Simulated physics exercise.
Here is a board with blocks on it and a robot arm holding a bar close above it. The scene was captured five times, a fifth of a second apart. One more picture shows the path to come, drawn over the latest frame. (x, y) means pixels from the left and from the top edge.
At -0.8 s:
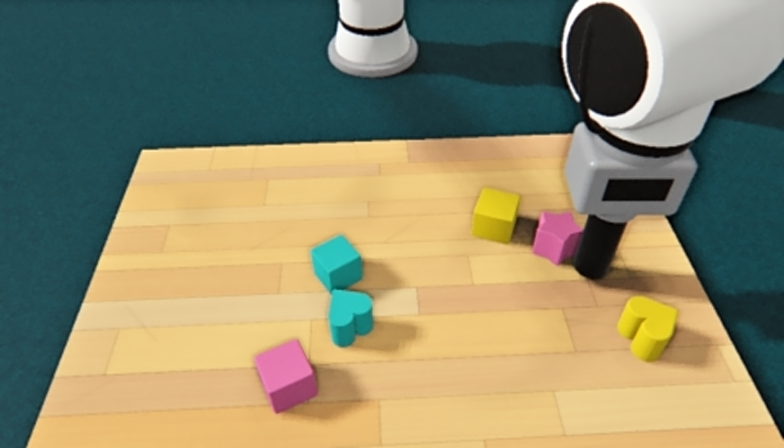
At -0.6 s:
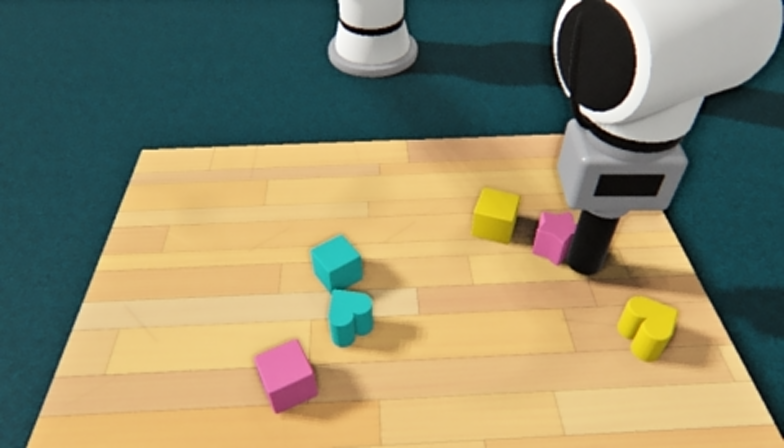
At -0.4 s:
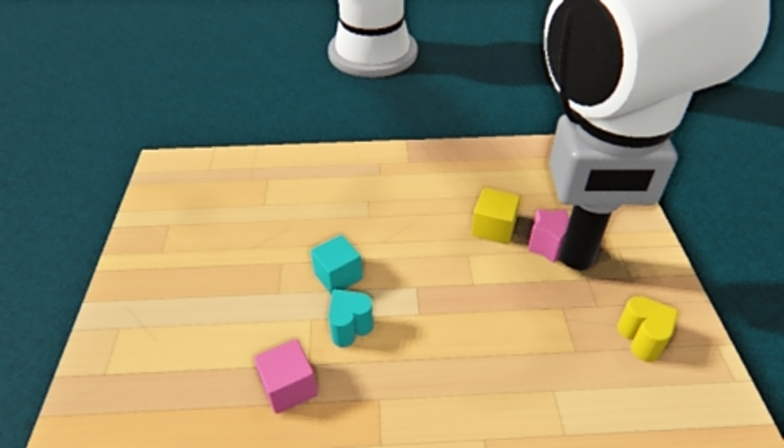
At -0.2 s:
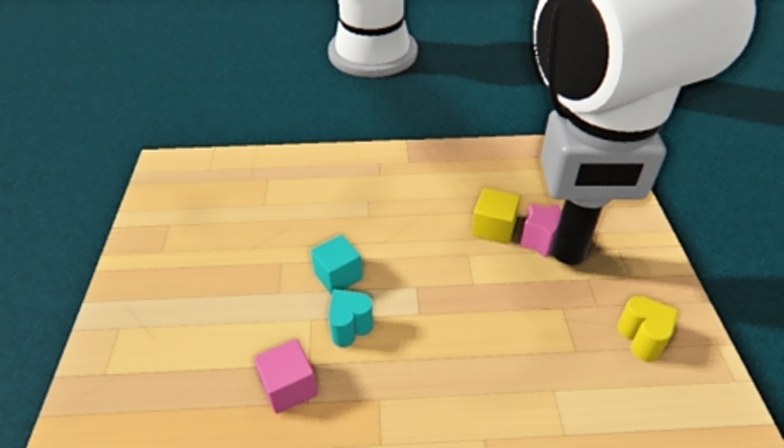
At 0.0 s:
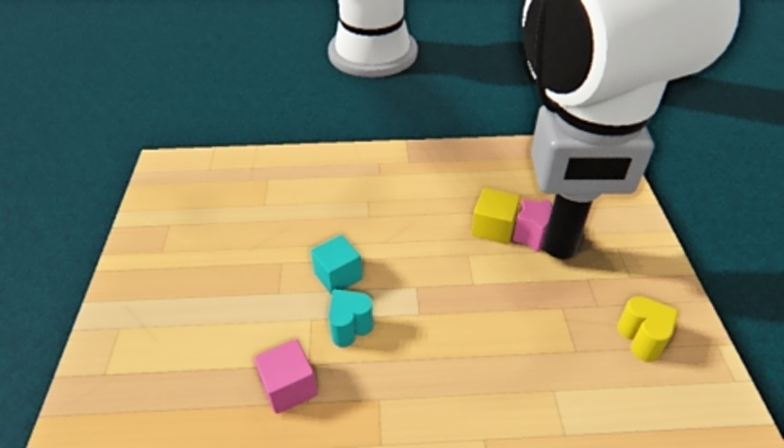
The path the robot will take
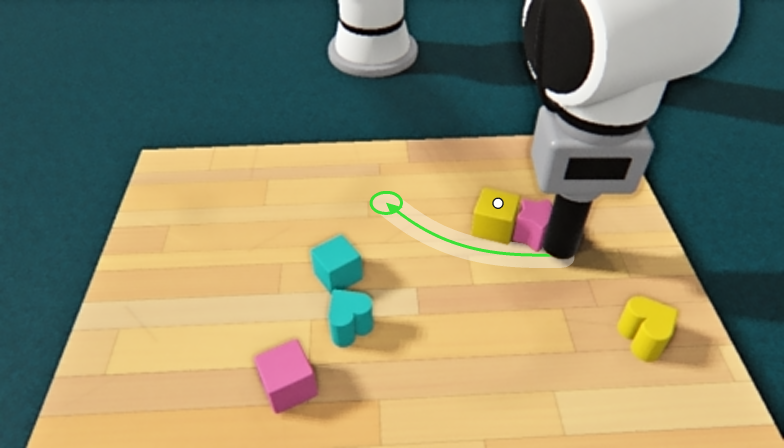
Robot arm with a black bar slowly nudging a pink star block left toward a yellow block on a wooden board.
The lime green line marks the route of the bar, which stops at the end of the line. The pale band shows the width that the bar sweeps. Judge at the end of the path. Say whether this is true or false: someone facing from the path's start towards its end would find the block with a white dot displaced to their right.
That is true.
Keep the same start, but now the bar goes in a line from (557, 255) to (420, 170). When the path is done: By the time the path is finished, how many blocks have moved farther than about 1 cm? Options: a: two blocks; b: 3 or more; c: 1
Correct choice: A.
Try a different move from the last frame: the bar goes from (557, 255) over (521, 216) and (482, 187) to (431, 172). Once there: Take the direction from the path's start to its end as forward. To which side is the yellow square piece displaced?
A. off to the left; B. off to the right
Answer: A.
The drawn path runs from (557, 255) through (491, 252) and (431, 233) to (386, 203); the dot is on the yellow square piece.
On the path given first. One third of the way, bar at (492, 244); yellow square piece at (467, 183), turned 30° clockwise; pink star block at (496, 204), turned 45° clockwise.
Two thirds of the way, bar at (431, 225); yellow square piece at (465, 179), turned 30° clockwise; pink star block at (491, 204), turned 65° clockwise.
At the end, bar at (386, 195); yellow square piece at (465, 179), turned 30° clockwise; pink star block at (491, 204), turned 65° clockwise.
